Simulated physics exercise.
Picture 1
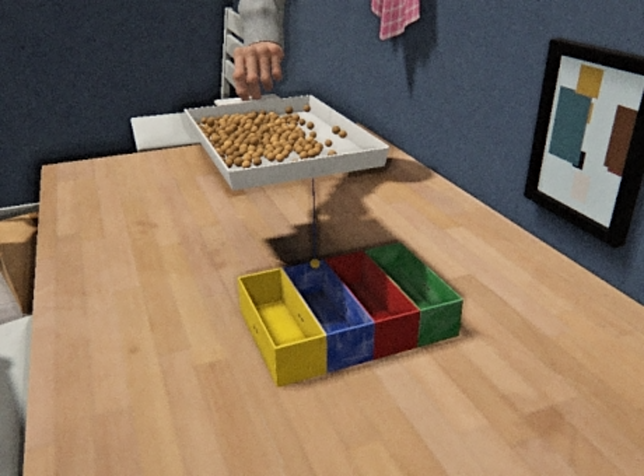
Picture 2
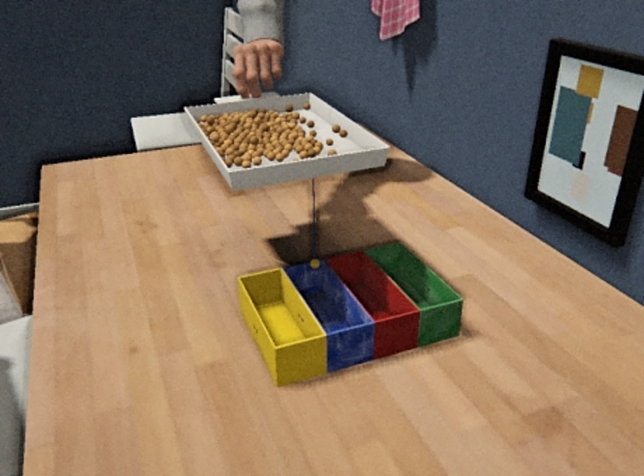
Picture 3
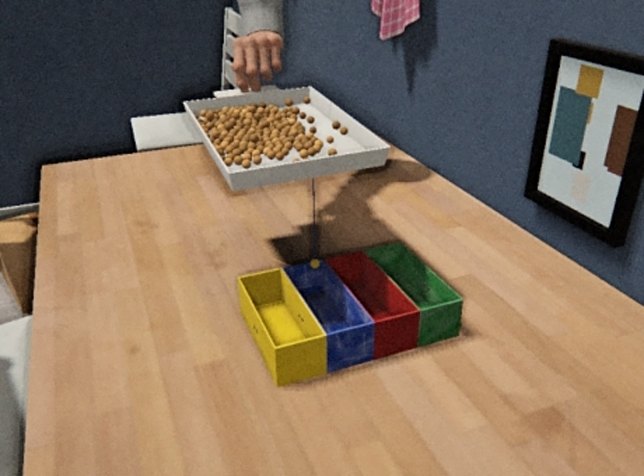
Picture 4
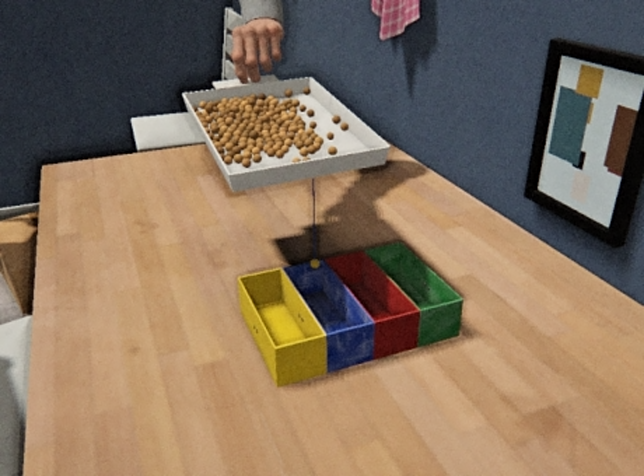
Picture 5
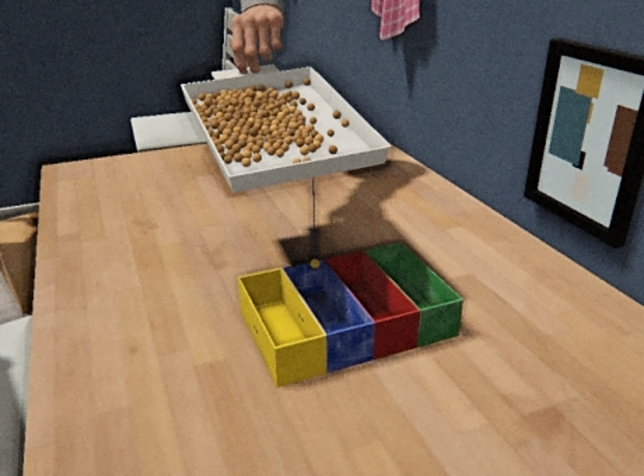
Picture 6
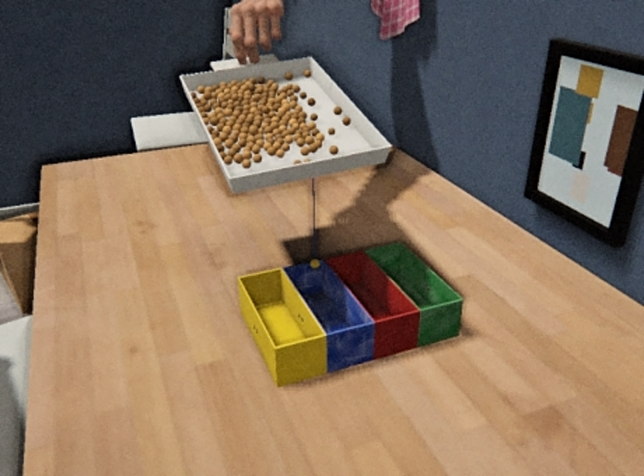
We see a hand gradually raise the back of a white tray of round wooden beads above a yellow, blue, red and green box on a table, steepening its slant as some of the beads shift slightly.
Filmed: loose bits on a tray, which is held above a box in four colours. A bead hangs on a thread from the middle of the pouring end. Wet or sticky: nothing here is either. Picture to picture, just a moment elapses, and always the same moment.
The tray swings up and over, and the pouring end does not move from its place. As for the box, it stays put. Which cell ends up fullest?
The yellow cell.
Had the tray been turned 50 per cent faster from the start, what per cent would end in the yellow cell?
Close to 40 in a hundred.
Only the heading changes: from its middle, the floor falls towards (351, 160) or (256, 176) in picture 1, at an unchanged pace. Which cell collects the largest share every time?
First try: Green; second try: The cell in yellow.
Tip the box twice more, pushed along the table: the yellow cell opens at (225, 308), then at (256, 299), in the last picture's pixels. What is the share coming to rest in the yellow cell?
20% for the first placement, 50% for the second.
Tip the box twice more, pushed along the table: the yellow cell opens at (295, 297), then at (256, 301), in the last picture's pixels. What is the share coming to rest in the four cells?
In turn 50 and 90 in a hundred.
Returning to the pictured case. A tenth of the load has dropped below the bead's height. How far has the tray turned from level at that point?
Near 80 degrees.
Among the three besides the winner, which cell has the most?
In second place: The blue one.
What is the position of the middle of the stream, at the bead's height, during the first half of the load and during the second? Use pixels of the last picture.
The early half goes through (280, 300), the late half through (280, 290).
Shortly afterwards, tray tipped steeply; all but a few on the tray; only a few in the yellow cell; only a few falling or outside the box.
Next, tray tipped right over; near a quarter on the tray; near a quarter in the yellow cell; a little in the blue cell; a little in the red cell; near a third falling or outside the box.
Some moments later, tray tipped past a quarter turn; near half in the yellow cell; near a quarter in the blue cell; a little in the red cell; near a quarter falling or outside the box.
In the end, tray tipped past a quarter turn; near half in the yellow cell; near a quarter in the blue cell; a little in the red cell; none at all in the green cell; near a quarter outside the box.
